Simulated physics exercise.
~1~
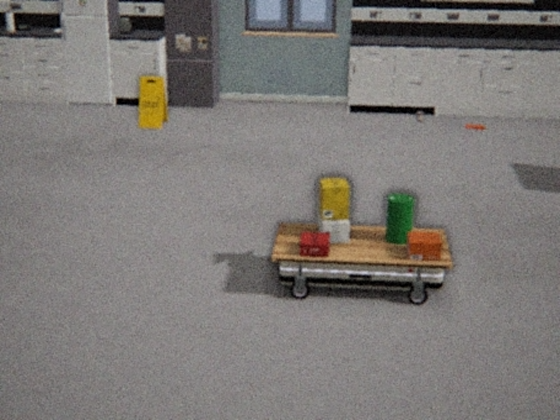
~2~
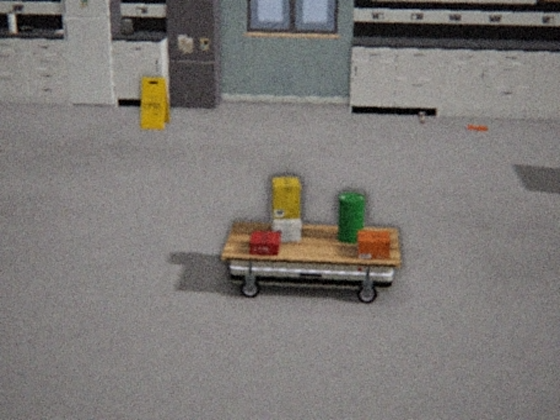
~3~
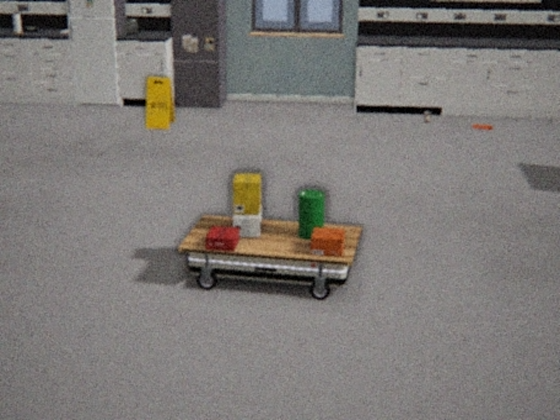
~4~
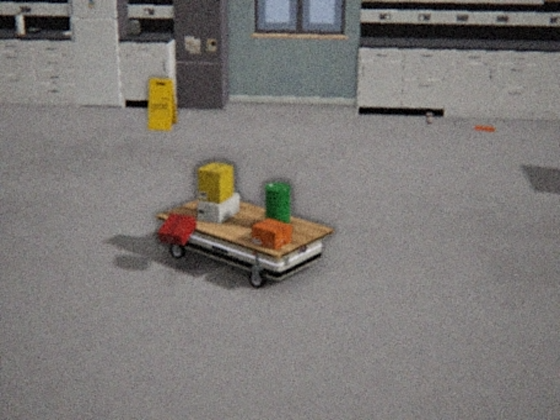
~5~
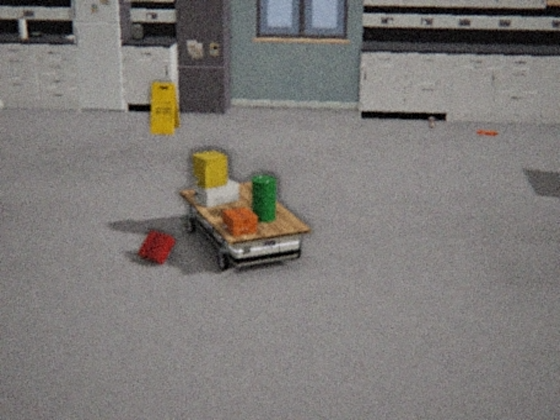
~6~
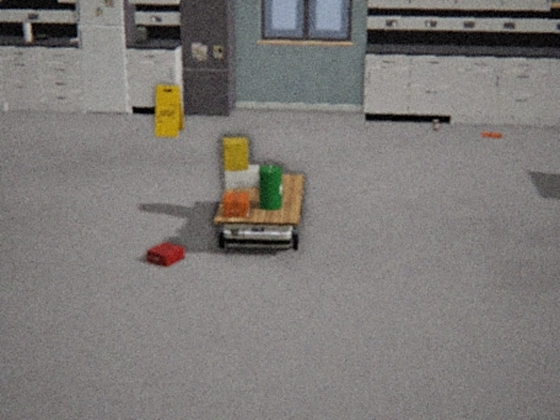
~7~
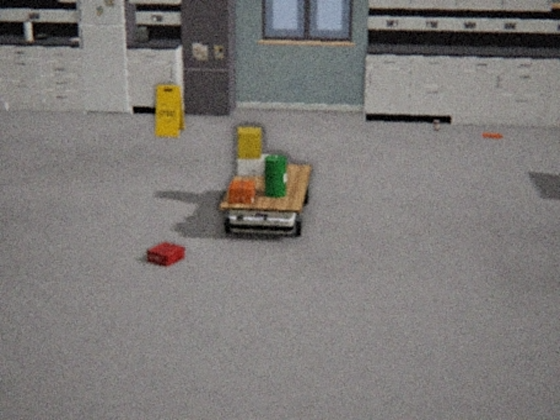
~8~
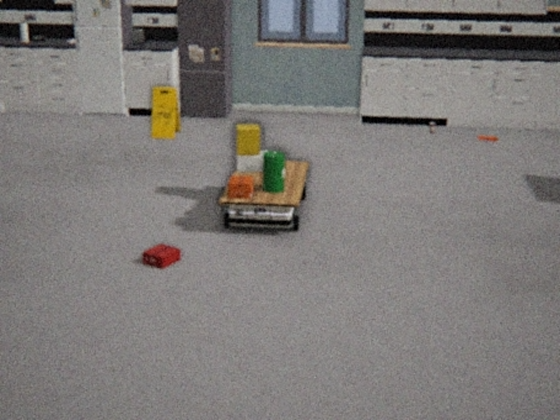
At first, a flat wooden-decked cart rolls left across a grey floor, carrying a red parcel, an orange parcel, a green canister, and a yellow box perched on a white box. It then begins to swing around, turning away toward the back of the room, and the red parcel tips off the left end of the deck. As the cart keeps turning, the parcel lands on the floor and is left behind. The cart rolls a little farther toward the cabinets and comes to a stop. The yellow box remains upright on the white one, with the canister and orange parcel still aboard.
